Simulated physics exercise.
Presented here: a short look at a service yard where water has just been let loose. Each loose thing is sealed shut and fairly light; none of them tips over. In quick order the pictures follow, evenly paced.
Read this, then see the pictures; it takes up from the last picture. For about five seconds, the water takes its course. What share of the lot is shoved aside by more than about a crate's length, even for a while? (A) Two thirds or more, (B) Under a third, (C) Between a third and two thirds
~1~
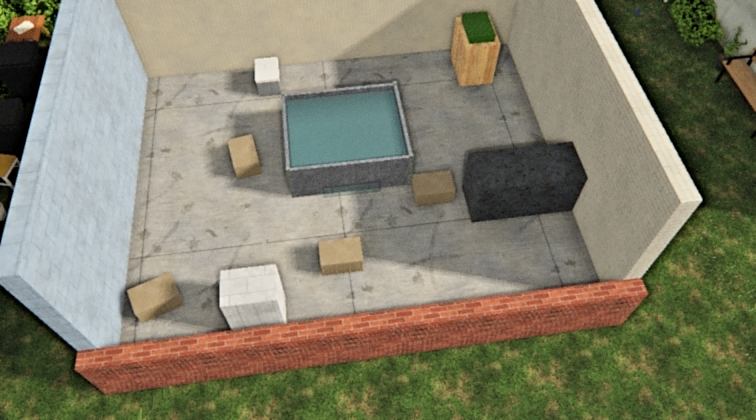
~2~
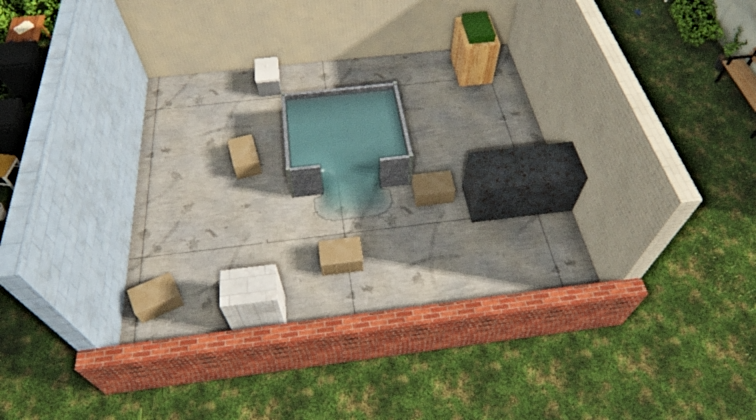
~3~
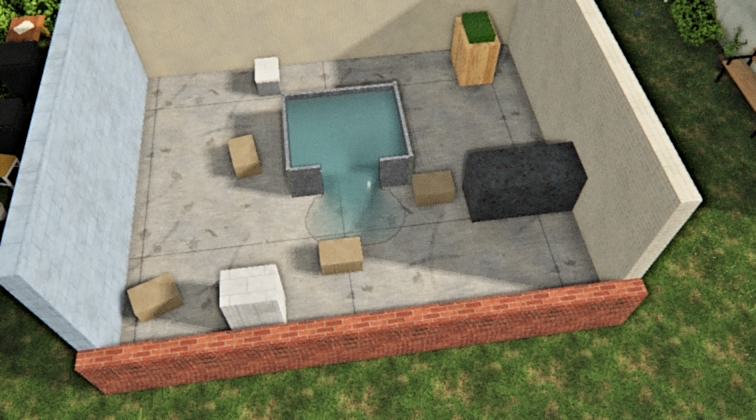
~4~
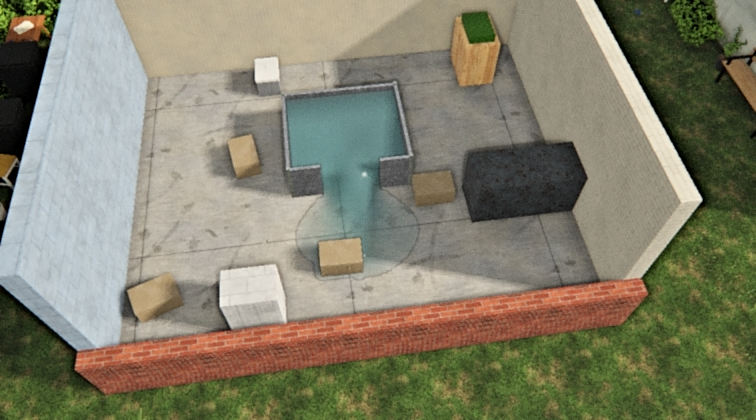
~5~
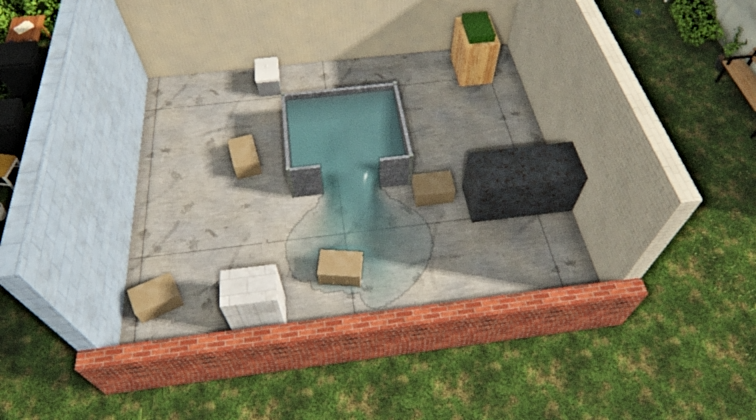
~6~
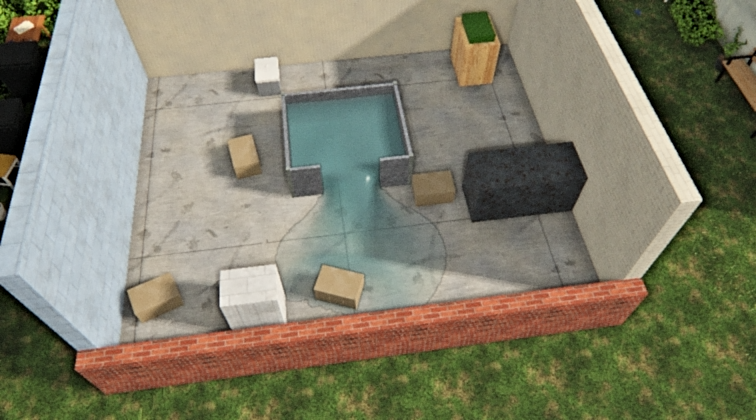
Between a third and two thirds (C).
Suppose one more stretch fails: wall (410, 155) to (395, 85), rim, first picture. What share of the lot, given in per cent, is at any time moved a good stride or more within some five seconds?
Estimate: Some 40 per cent.
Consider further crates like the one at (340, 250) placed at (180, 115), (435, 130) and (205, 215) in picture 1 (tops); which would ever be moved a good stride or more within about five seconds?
Outcome per entry: Stays where it is / stays where it is / stays where it is.
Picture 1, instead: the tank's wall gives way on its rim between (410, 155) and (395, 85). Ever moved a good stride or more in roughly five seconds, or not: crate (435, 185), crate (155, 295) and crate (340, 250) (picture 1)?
One after another: Goes the distance, then never gets that far, then never gets that far.
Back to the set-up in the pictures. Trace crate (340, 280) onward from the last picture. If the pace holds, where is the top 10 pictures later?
(312, 305).
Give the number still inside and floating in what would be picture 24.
Counted: 2.
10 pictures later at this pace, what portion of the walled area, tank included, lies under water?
Close to 35 per cent, tank included.
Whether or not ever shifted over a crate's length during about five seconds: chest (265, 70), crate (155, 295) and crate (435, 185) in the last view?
Sequence check gives below that mark, next past that mark, finally below that mark.
A moment on, 1 of 5 are well off their spots; 0 afloat.
Next, 1 of 5 are well off their spots; 1 afloat.
Later, 1 of 5 are well off their spots; 2 afloat.
In the end, 2 of 5 are well off their spots, and 2 have been at some point; 2 afloat.
